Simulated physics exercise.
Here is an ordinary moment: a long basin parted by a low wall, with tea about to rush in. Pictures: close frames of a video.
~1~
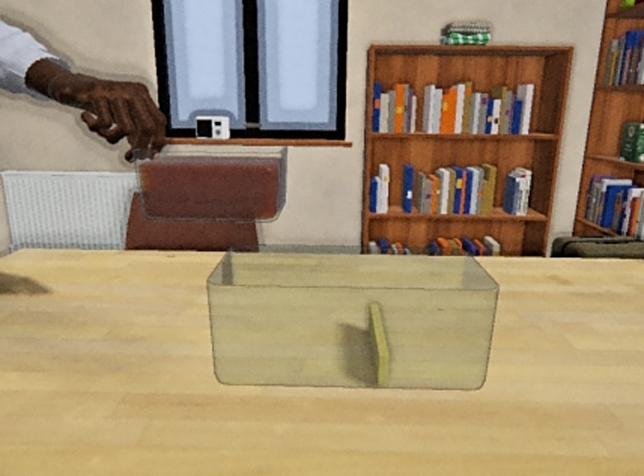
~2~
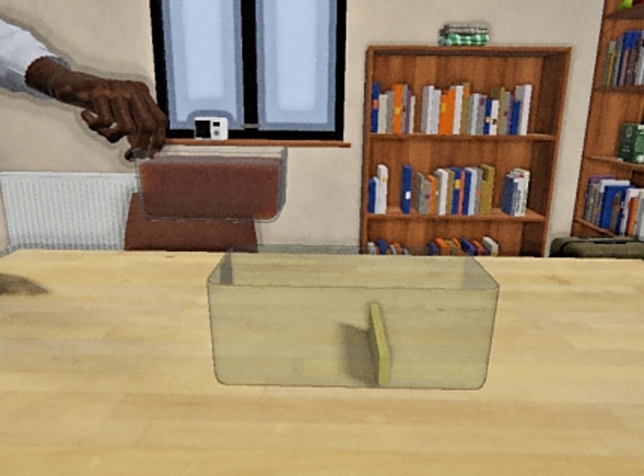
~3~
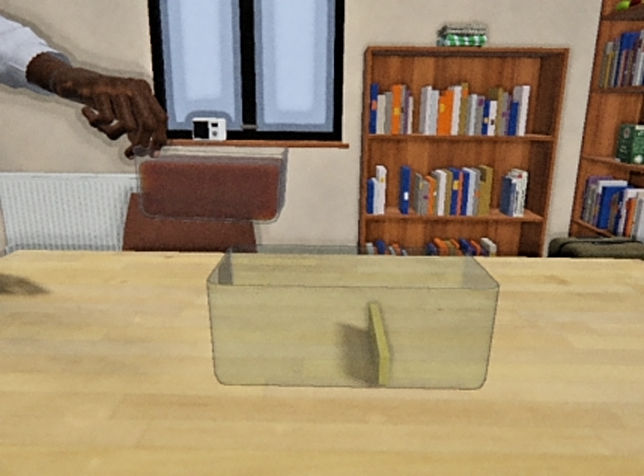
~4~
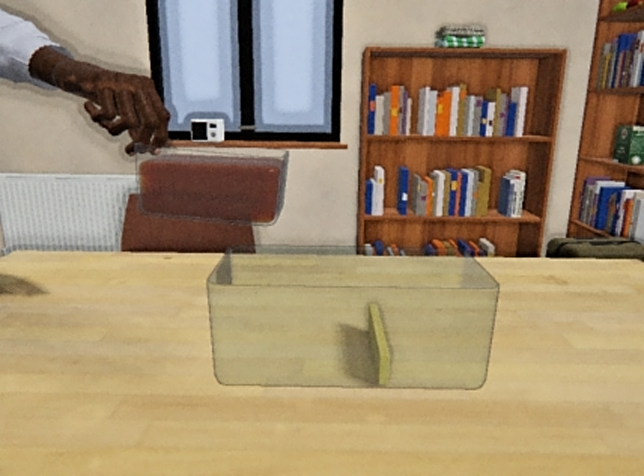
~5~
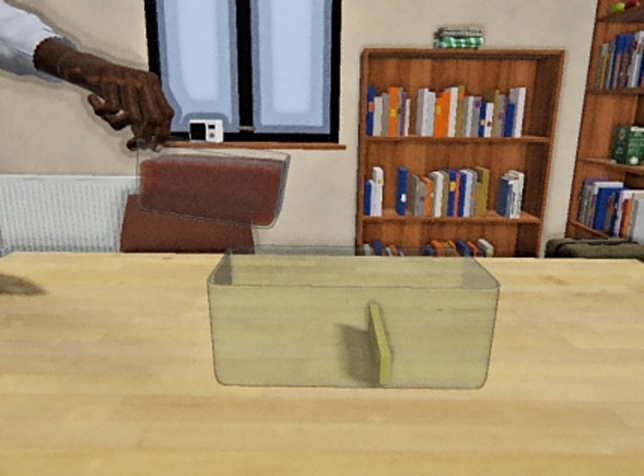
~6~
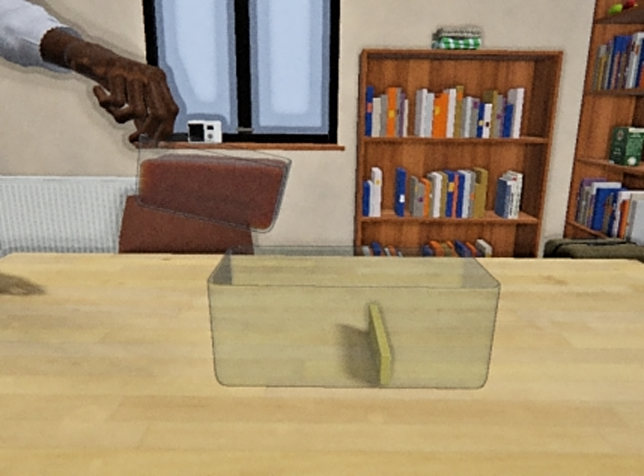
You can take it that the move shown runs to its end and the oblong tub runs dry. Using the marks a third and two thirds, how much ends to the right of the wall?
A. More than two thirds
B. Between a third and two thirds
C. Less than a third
Less than a third.
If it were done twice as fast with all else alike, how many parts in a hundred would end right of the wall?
I'd estimate about 20 percent ends up there.
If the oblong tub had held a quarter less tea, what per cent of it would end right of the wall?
I'd reckon close to 5 %.
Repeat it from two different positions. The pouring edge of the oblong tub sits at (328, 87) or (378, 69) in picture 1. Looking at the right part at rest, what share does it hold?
Estimate, in order: 60 and 60 per cent.
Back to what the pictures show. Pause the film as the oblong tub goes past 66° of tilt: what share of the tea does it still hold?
About 45 %.
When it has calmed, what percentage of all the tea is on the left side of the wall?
Near 90 %.
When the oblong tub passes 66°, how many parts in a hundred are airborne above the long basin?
Around 30 in a hundred, more or less.
A moment on, the tilt is 66° and 46 per cent is still to pour, 25 is left of the wall and 0 right of it.
Next, the tilt is 100° and 9 per cent is still to pour, 82 is left of the wall and 6 right of it.
Then the tilt is 107° and 0 per cent is still to pour, 91 is left of the wall and 8 right of it.
Later the tilt is 107° and 0 per cent is still to pour, 88 is left of the wall and 11 right of it.
Finally, 88 per cent lies left of the wall, 11 right of it and 1 outside.
